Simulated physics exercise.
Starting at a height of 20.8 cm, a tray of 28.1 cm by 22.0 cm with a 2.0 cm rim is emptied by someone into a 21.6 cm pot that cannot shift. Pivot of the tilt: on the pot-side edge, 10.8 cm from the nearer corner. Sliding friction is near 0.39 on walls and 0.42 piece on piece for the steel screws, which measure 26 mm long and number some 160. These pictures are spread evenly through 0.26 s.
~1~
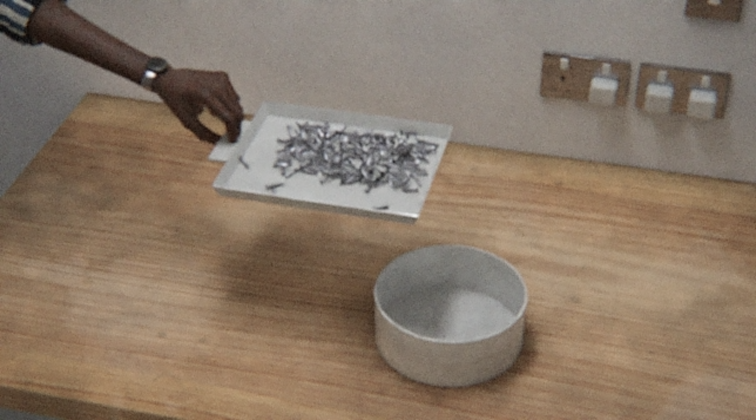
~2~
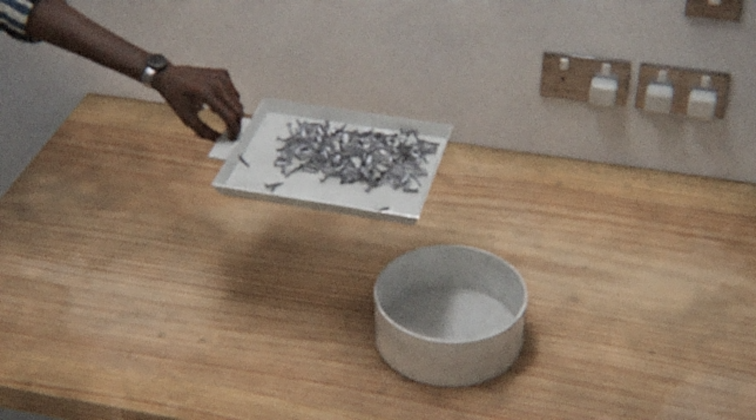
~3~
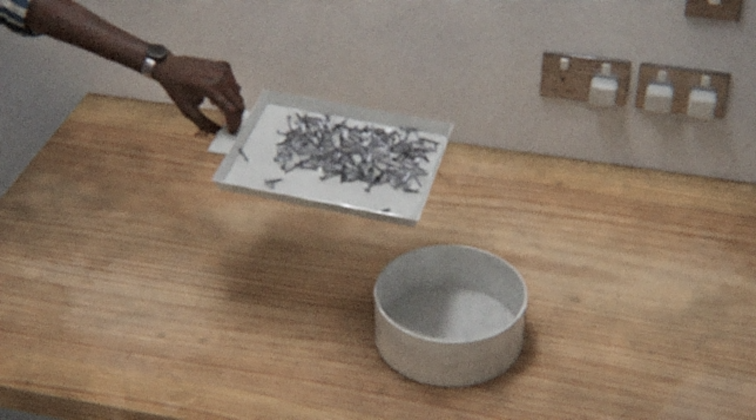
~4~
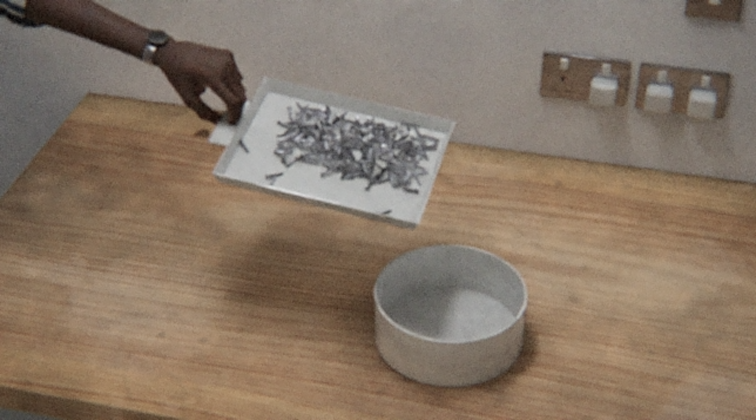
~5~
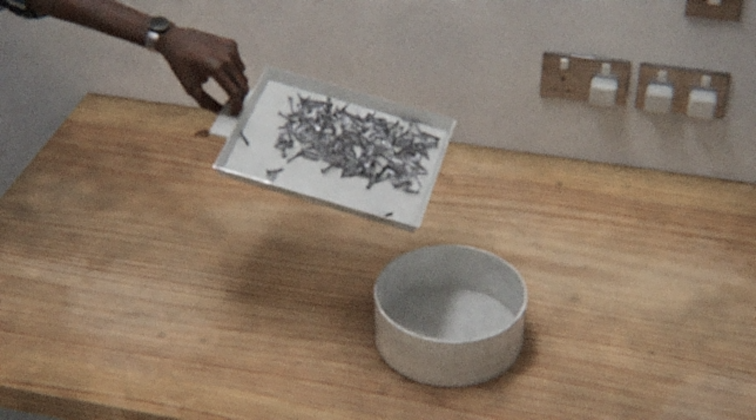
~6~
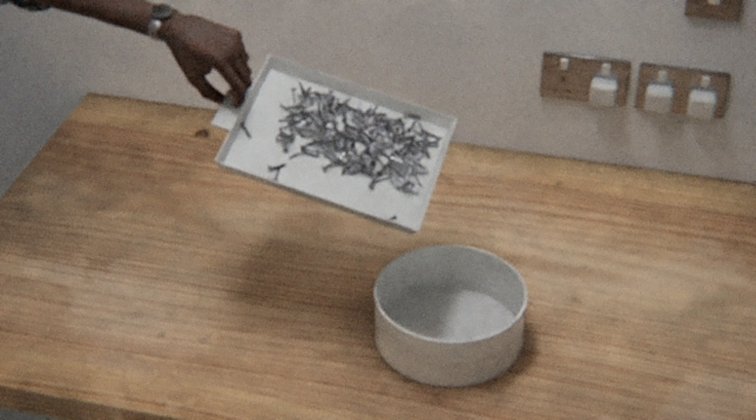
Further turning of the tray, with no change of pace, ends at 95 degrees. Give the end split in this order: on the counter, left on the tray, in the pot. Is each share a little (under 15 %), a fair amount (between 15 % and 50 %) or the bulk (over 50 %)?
Counter: A little; left on the tray: A little; pot: The bulk.
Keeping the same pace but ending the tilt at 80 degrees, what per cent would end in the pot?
Then about 100 per cent.
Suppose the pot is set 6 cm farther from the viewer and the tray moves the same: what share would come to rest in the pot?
Close to 75 per cent, then.
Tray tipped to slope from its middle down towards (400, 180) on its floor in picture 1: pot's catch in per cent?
My guess is roughly 60 percent.
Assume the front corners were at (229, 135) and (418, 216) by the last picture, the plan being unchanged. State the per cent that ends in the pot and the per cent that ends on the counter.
You'd end with pot at 55 and counter at 45.
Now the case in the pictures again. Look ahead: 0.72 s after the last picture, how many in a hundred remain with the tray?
Around 25 percent.
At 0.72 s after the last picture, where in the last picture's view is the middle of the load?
(424, 307) or thereabouts.
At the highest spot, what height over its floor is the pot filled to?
Roughly 2.0 centimetres.
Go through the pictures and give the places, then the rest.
The first frame shows tray tilt 0 degrees, front corners at (219, 184) and (414, 212); middle of the pieces at (352, 157); pot at (451, 291).
The second frame shows tray tilt 1 degrees, front corners at (219, 182) and (414, 213); middle of the pieces at (352, 156).
The third frame shows tray tilt 4 degrees, front corners at (219, 178) and (414, 215), lowest corner right front; middle of the pieces at (352, 153).
The fourth frame shows tray tilt 8 degrees, front corners at (220, 171) and (415, 219), lowest corner right front; middle of the pieces at (353, 148).
The fifth frame shows tray tilt 13 degrees, front corners at (221, 165) and (415, 222), lowest corner right front; middle of the pieces at (354, 143).
The sixth frame shows tray tilt 17 degrees, front corners at (222, 159) and (415, 225), lowest corner right front; middle of the pieces at (355, 139); pot at (451, 291).
Then, 0.43 s after the last picture, tilt 54 degrees; the tray holds 100 %, the pot 0 %.
Then, 0.72 s after the last picture, tilt 80 degrees; the tray holds 25 %, the pot 60 %.
Then, 1.11 s after the last picture, tilt 95 degrees; the tray holds 0 %, the pot 100 %.
In the end, counter 0 %, tray 0 %, pot 100 %.
